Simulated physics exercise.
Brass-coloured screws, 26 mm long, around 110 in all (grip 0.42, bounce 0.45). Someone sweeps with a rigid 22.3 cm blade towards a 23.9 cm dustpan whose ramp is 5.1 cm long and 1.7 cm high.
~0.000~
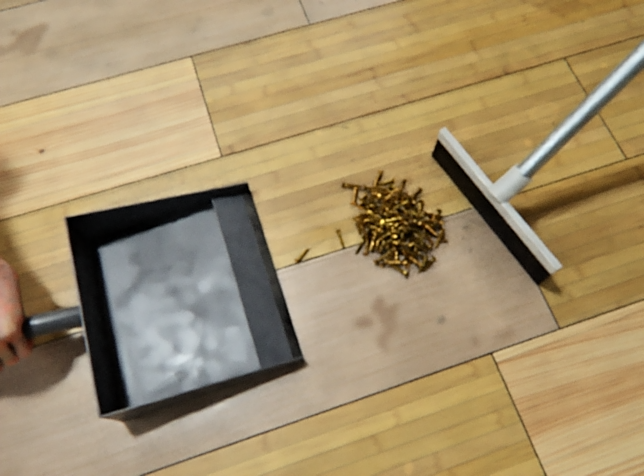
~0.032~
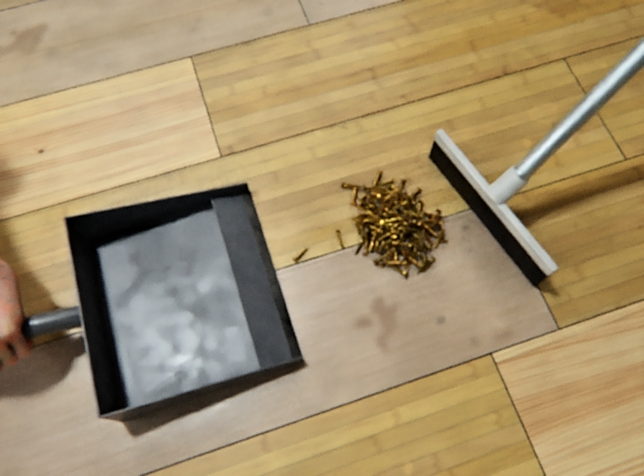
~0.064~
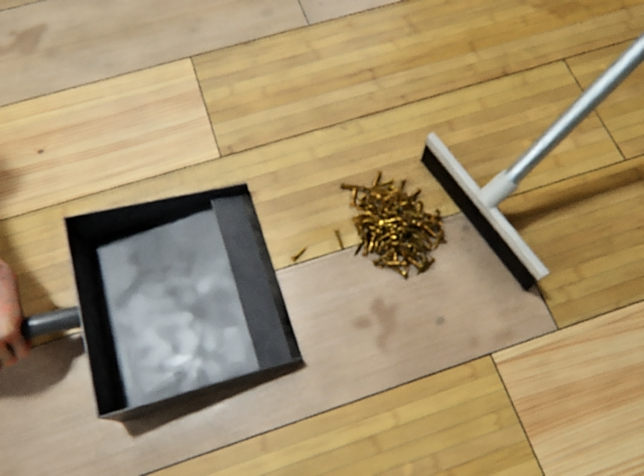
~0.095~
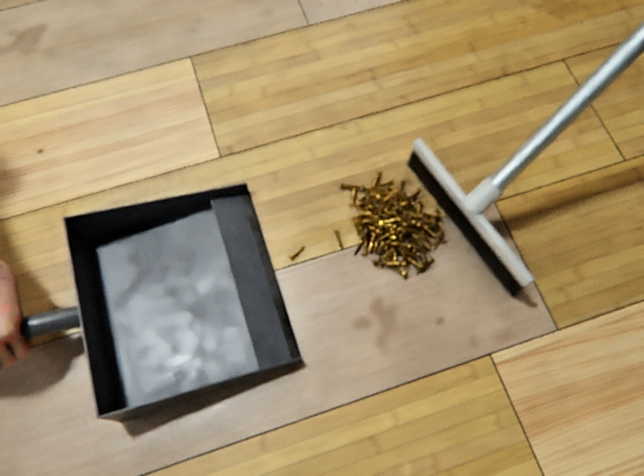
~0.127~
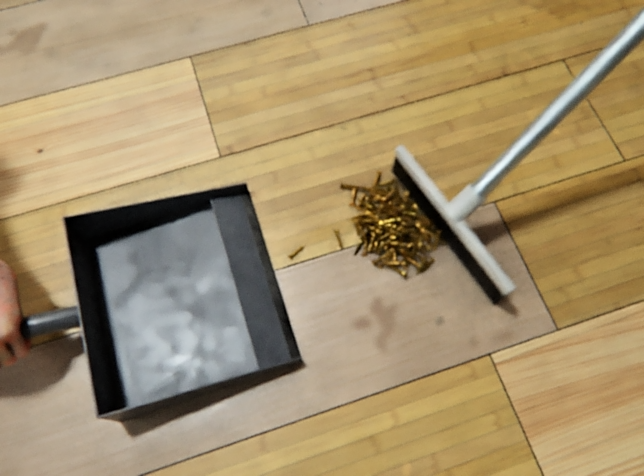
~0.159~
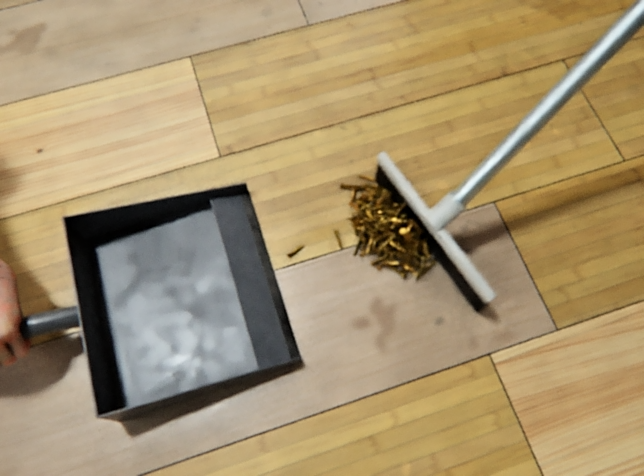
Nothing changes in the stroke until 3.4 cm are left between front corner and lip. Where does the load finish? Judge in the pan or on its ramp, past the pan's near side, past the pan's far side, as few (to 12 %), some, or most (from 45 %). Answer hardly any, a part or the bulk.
Pan a part, near side hardly any, far side hardly any.
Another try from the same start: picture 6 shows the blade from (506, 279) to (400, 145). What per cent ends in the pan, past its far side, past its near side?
Pan 5, far 0, near 0.
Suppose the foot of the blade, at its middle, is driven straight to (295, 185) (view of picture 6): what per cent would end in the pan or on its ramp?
Some 5 per cent.
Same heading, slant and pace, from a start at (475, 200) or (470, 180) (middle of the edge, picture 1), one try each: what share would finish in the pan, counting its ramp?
Some 15 and 15 per cent.
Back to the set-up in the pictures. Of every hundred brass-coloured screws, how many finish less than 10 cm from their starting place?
About 0 per cent.
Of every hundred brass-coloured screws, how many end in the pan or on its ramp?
About 20 per cent.
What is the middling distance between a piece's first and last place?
Some 16 cm.
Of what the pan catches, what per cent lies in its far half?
Roughly 30 per cent.
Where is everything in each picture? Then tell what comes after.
In the first frame, blade from (553, 269) to (442, 136), moved 0.0 cm, 0 of the pieces shifted so far; middle of the pieces at (393, 224); pan at (176, 302).
In the second frame, blade from (550, 270) to (439, 137), moved 0.4 cm, 0 of the pieces shifted so far; middle of the pieces at (392, 225).
In the third frame, blade from (540, 275) to (430, 141), moved 1.6 cm, 1 of the pieces shifted so far; middle of the pieces at (392, 225).
In the fourth frame, blade from (526, 281) to (417, 146), moved 3.5 cm, 1 of the pieces shifted so far; middle of the pieces at (391, 225).
In the fifth frame, blade from (507, 290) to (400, 153), moved 6.0 cm, 14 of the pieces shifted so far; middle of the pieces at (391, 225).
In the sixth frame, blade from (488, 298) to (382, 160), moved 8.5 cm, 84 of the pieces shifted so far; middle of the pieces at (386, 227); pan at (174, 302). The blade's pace is about 0.78 m/s, heading 5 degrees towards the viewer's side.
After 0.26 s, middle of the blade 12 cm from the lip; 0 % over the lip, far side 0 %, near side 0 %.
Then, at 0.33 s, middle of the blade 7 cm from the lip; 0 % over the lip, far side 0 %, near side 0 %.
After 0.54 s, middle of the blade 6 cm from the lip; 20 % over the lip, far side 0 %, near side 5 %.
At rest (1.6 s), pan 20 %, near side 5 %, far side 0 %, in front of the lip or behind the blade 75 %.
